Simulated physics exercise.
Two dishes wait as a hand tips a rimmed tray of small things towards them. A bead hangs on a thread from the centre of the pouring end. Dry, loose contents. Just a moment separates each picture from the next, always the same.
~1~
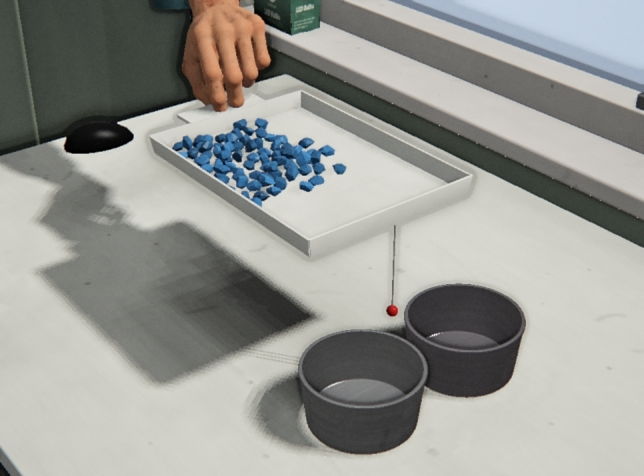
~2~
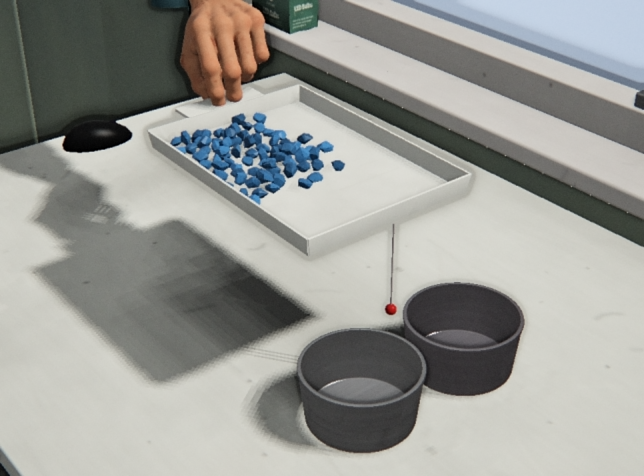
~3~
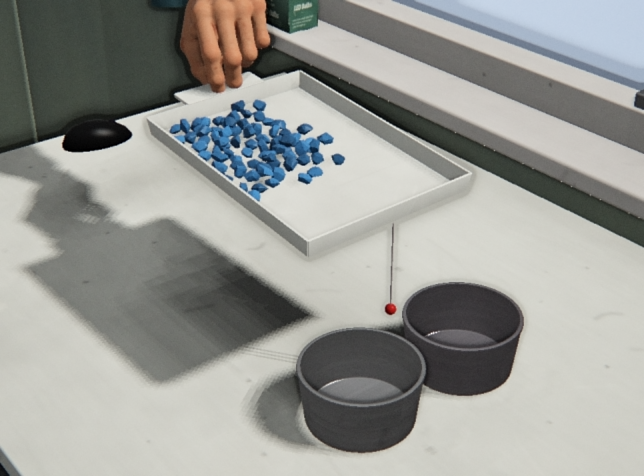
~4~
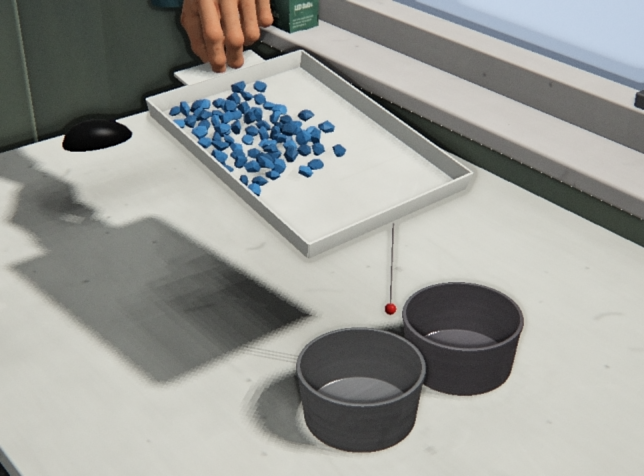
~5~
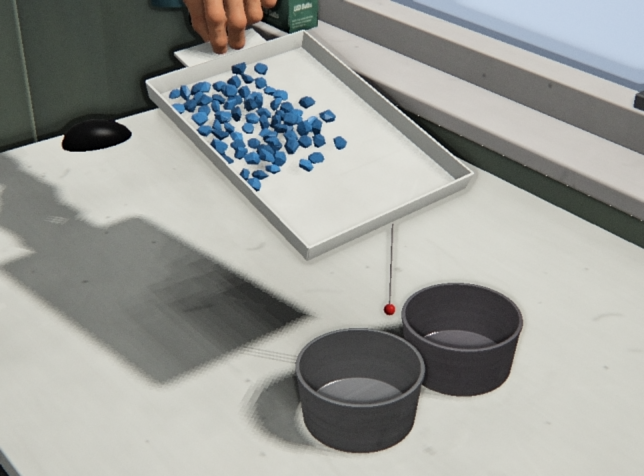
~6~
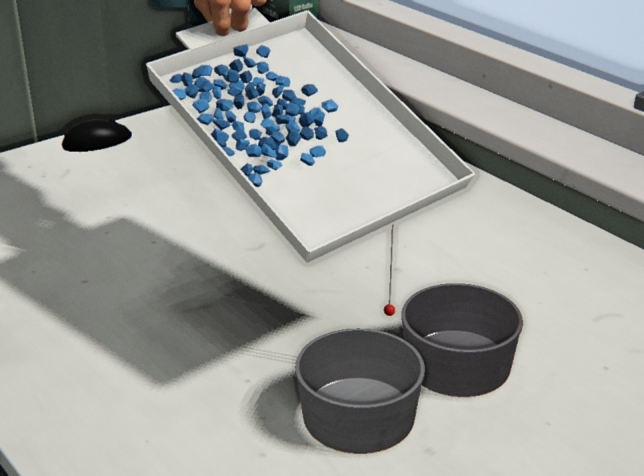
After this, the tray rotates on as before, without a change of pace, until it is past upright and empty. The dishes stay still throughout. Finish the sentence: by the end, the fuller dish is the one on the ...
... left.
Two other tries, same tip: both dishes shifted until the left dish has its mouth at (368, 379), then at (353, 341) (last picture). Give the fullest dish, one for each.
The dish to the left at the first, the dish to the left at the second.
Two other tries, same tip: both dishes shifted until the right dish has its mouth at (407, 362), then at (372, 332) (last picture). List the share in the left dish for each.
20, then 10 %.
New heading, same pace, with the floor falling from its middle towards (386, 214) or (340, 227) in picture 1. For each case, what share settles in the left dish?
Lab note: Try one about 40 %, try two about 80 %.
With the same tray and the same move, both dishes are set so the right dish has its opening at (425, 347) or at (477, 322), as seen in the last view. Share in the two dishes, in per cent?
First placement near 70 percent, second near 80 percent.
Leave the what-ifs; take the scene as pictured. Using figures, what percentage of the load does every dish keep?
The share is 70 per cent in the left dish and 0 per cent in the right dish.
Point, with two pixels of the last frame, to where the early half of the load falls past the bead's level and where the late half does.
(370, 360), then (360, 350).
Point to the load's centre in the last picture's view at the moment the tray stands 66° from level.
Somewhere around pixel (341, 224) in the last picture.
Soon, tray tipped steeply; nearly all on the tray; a small part in the air.
A while on, tray tipped past a quarter turn; about a quarter on the tray; about half in the left dish; about a quarter outside both; a small part in the air.
Towards the end, tray tipped past a quarter turn; most in the left dish; a stray few in the right dish; about a quarter outside both.
Finally, tray tipped past a quarter turn; most in the left dish; a stray few in the right dish; about a quarter outside both.
